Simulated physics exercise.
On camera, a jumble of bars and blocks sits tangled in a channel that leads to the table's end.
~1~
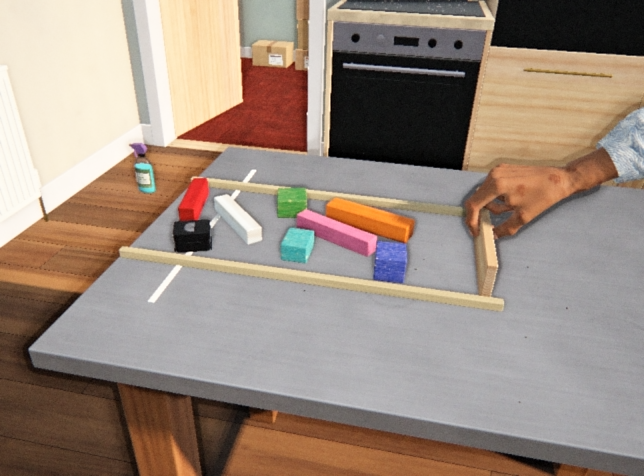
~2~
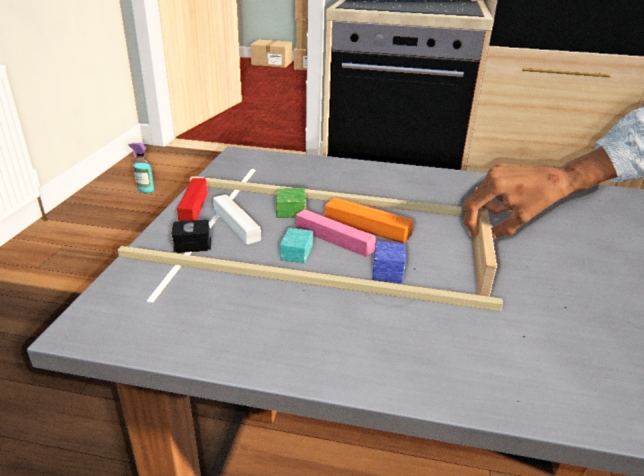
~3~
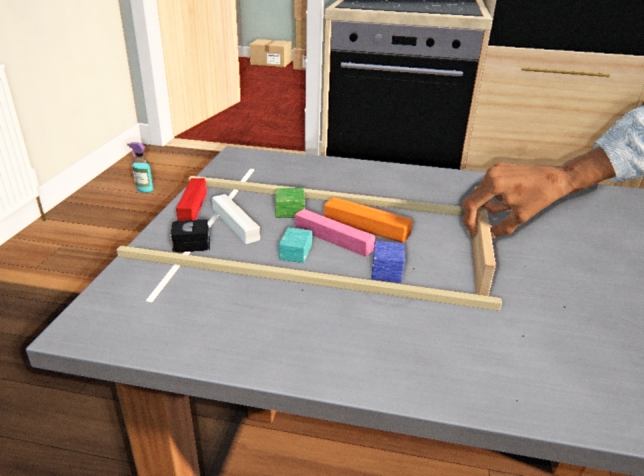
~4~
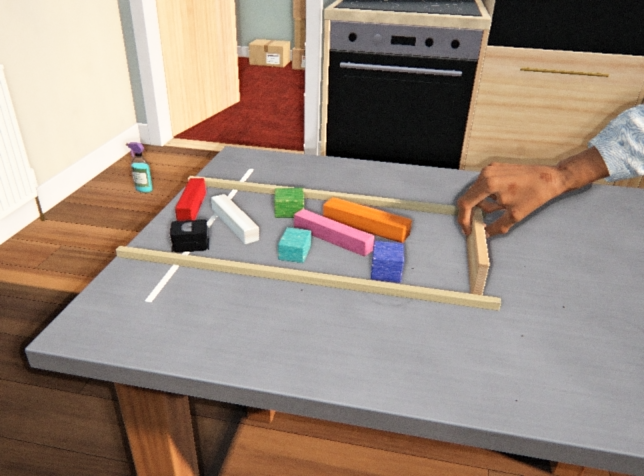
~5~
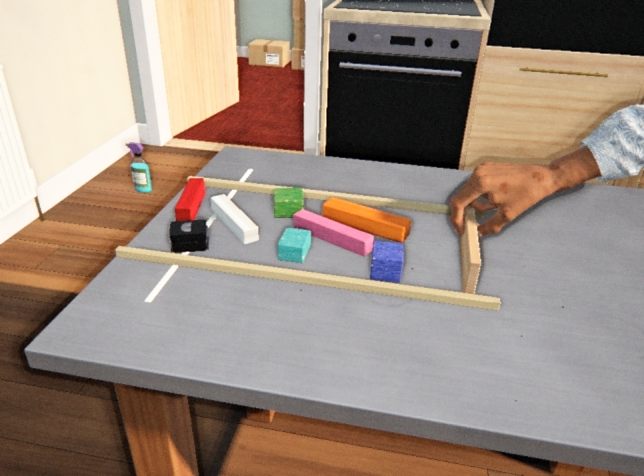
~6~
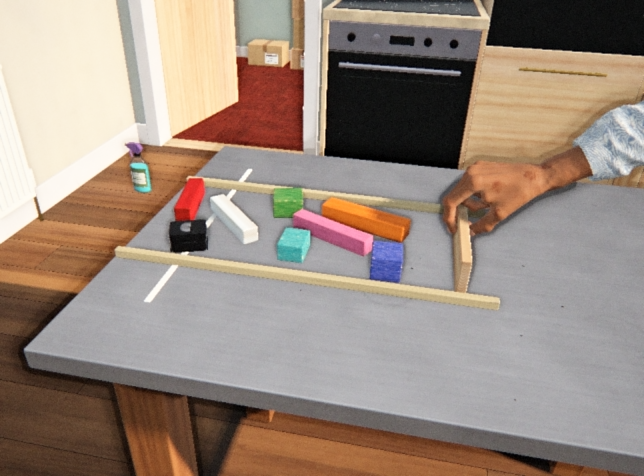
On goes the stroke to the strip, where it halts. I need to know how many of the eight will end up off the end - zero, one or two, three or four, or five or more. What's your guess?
I'd say three or four.
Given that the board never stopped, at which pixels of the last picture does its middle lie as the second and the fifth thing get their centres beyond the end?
The first puts it near (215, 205), the next near (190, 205).
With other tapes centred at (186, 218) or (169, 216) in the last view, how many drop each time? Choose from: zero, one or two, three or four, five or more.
In turn: At least five; 5 or more.
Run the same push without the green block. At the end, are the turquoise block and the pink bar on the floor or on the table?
Looking at each, the turquoise block holds its spot and the pink bar holds its spot.
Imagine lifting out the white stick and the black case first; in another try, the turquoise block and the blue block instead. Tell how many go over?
Try 1: 2; try 2: 2.
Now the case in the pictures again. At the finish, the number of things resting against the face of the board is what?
Contact count: 2.
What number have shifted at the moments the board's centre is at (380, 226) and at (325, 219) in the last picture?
That gives 3 for the first and 5 for the second.
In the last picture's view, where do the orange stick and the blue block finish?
The orange stick stops around (209, 200); the blue block around (171, 241).
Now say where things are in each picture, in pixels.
The first frame shows red stick (194, 200); black case (193, 237); white stick (237, 218); board (483, 238); tape (214, 222).
The second frame shows black case (192, 237); green block (291, 203).
The third frame shows white stick (235, 218); turquoise block (296, 245).
The fourth frame shows red stick (191, 200); pink bar (332, 232).
The fifth frame shows black case (189, 237); blue block (387, 262).
The sixth frame shows red stick (190, 200); black case (189, 237); white stick (233, 218); board (460, 235); tape (210, 221).
A little later, none off yet; red stick at rest near (190, 200); black case at rest near (189, 237); white stick at rest near (233, 218).
Next, none off yet; red stick at rest near (190, 200); black case at rest near (189, 237); white stick at rest near (230, 218).
Later still, none off yet; red stick shifted a little near (163, 200); black case shifted about its own width near (157, 236); white stick shifted about its own width near (179, 211).
When it is over, the number that fall off is three or four; down, white stick, black case and red stick.
